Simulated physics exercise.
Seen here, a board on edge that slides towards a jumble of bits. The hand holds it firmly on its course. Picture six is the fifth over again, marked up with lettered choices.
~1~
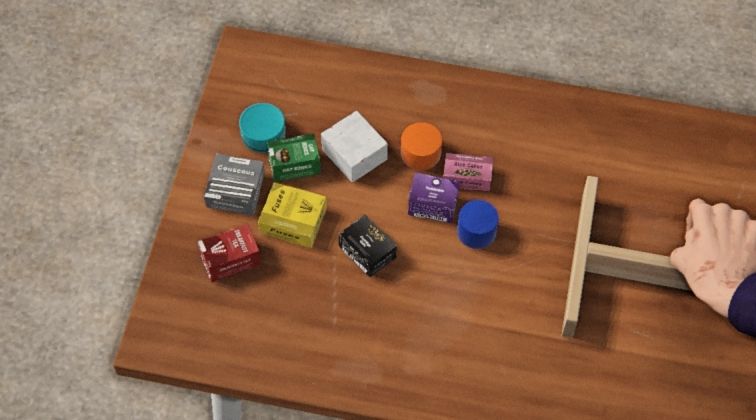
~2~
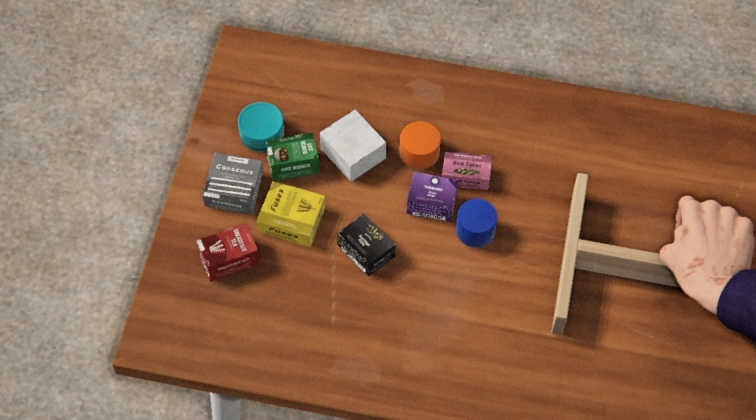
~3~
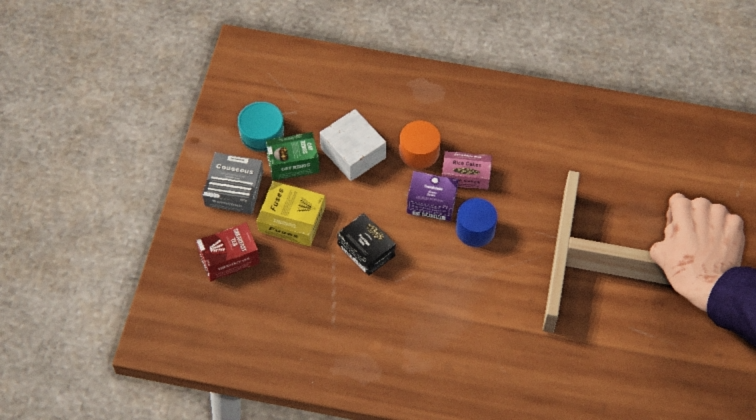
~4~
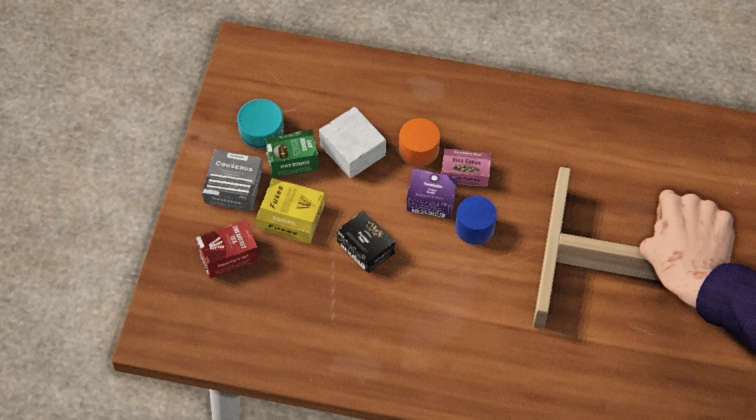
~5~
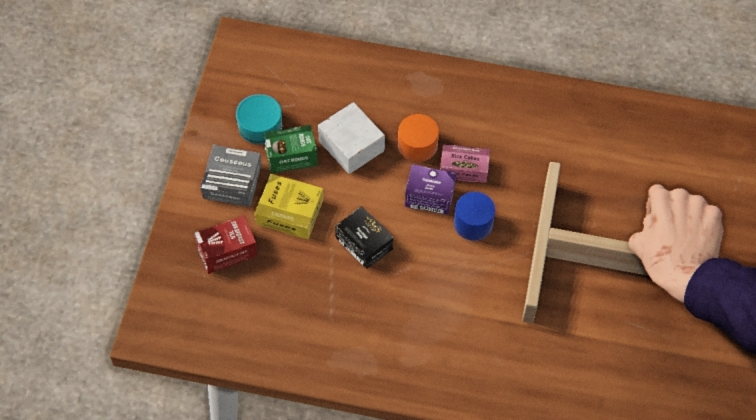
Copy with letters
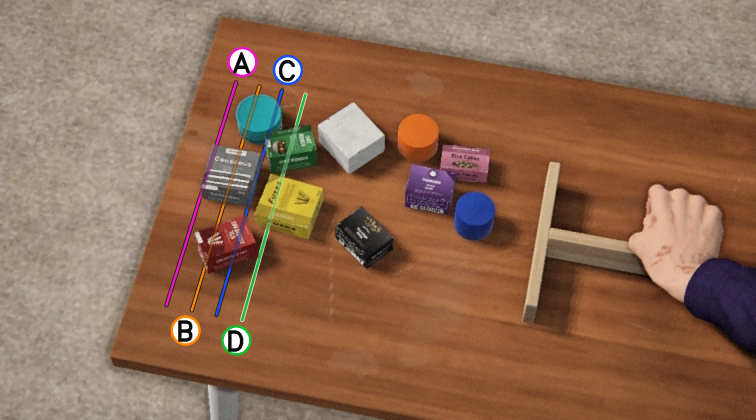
The clip shows a hand gripping a T-shaped wooden board on edge and sliding it slowly left across a wooden table, while a cluster of colourful boxes, round tubs and a white block sits apart from it, undisturbed.
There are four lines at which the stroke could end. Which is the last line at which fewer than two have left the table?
At C, and not beyond.
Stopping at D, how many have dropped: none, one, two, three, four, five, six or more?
In all, one.
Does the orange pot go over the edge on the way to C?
No.
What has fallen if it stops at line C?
The grey box.
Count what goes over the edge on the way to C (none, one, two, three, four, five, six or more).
In all, one.
On the marked copy, A at (203, 189); B at (227, 193); C at (251, 197); D at (275, 202).
With C. Early on, board (438, 212); orange pot (389, 124); pink packet (424, 149).
Further on, board (334, 193); grey box (219, 171); orange pot (366, 87).
At the end, board (254, 178); grey box over the edge; red packet (159, 244); one fallen.
As for the rest, A drops three; B drops three; D is within the limit but short.
